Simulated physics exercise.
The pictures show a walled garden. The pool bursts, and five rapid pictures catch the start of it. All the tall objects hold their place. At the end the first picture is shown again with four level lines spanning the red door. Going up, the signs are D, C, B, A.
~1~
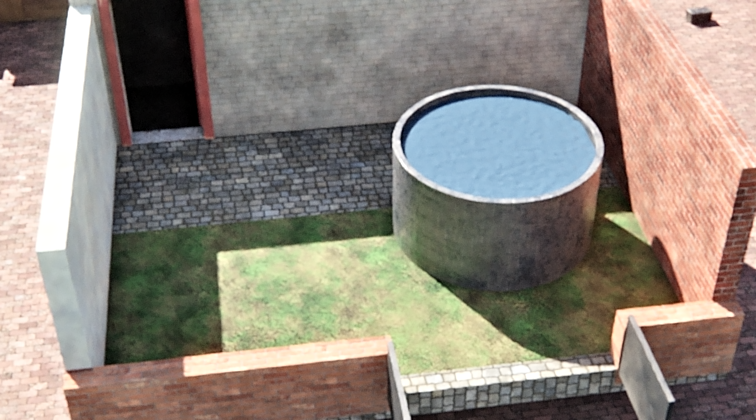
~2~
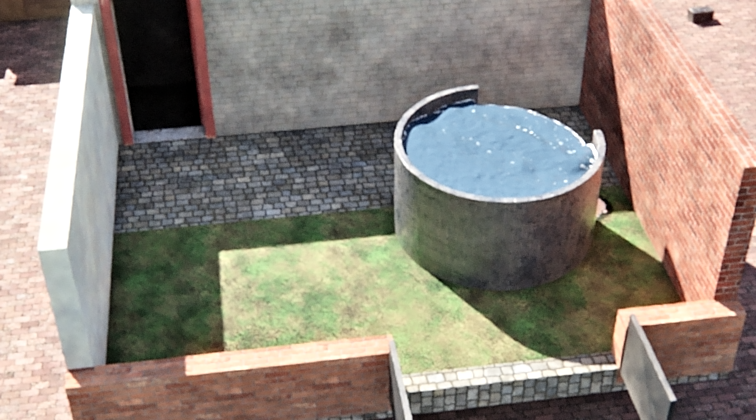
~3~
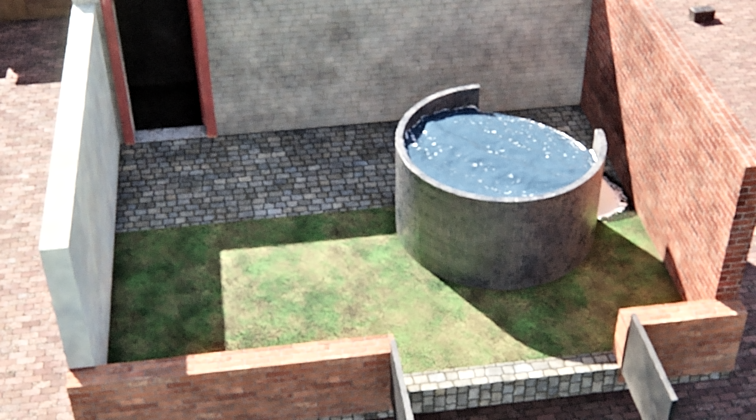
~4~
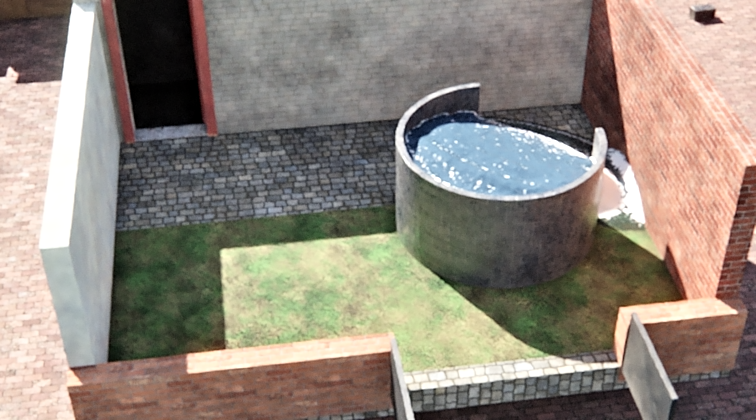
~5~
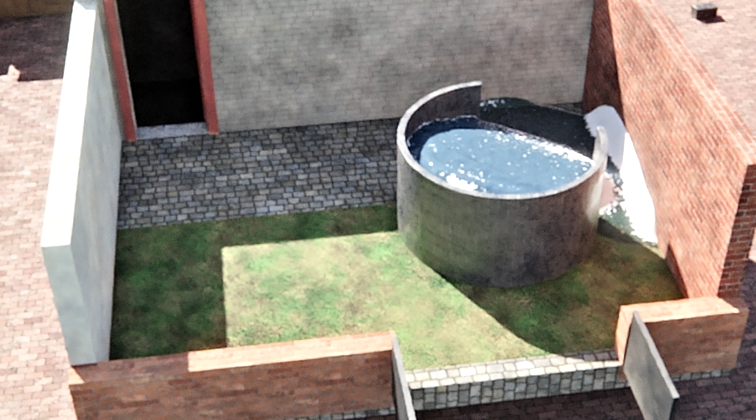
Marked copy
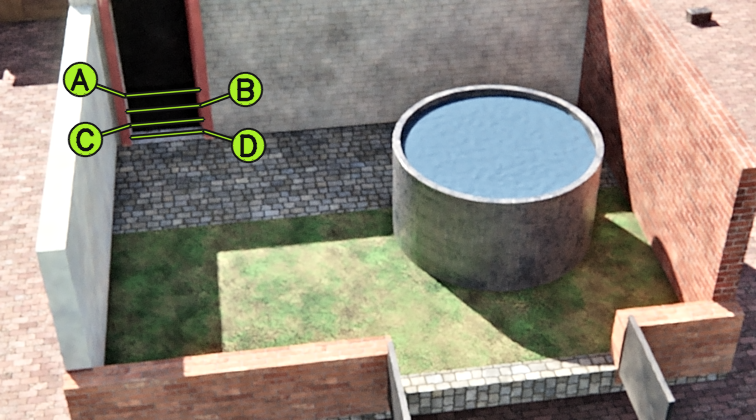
In a walled garden, the far side of a round, full pool opened up, and water poured out behind it, spreading across the ground beside the brick wall on the right.
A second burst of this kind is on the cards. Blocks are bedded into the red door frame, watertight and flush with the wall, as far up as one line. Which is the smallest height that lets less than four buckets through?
Line C.
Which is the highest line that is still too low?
Line D.
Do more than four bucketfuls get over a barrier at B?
No.
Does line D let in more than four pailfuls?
Yes.
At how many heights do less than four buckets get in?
Three.
On the marked copy, A at (162, 92); B at (164, 108); C at (166, 122); D at (168, 134); from the bottom up D, C, B, A.
Choosing A, nothing gets over.
Choosing B, nothing gets over.
Choosing C, a splash gets over, under a bucket.
Choosing D, about 12 bucketfuls get in.
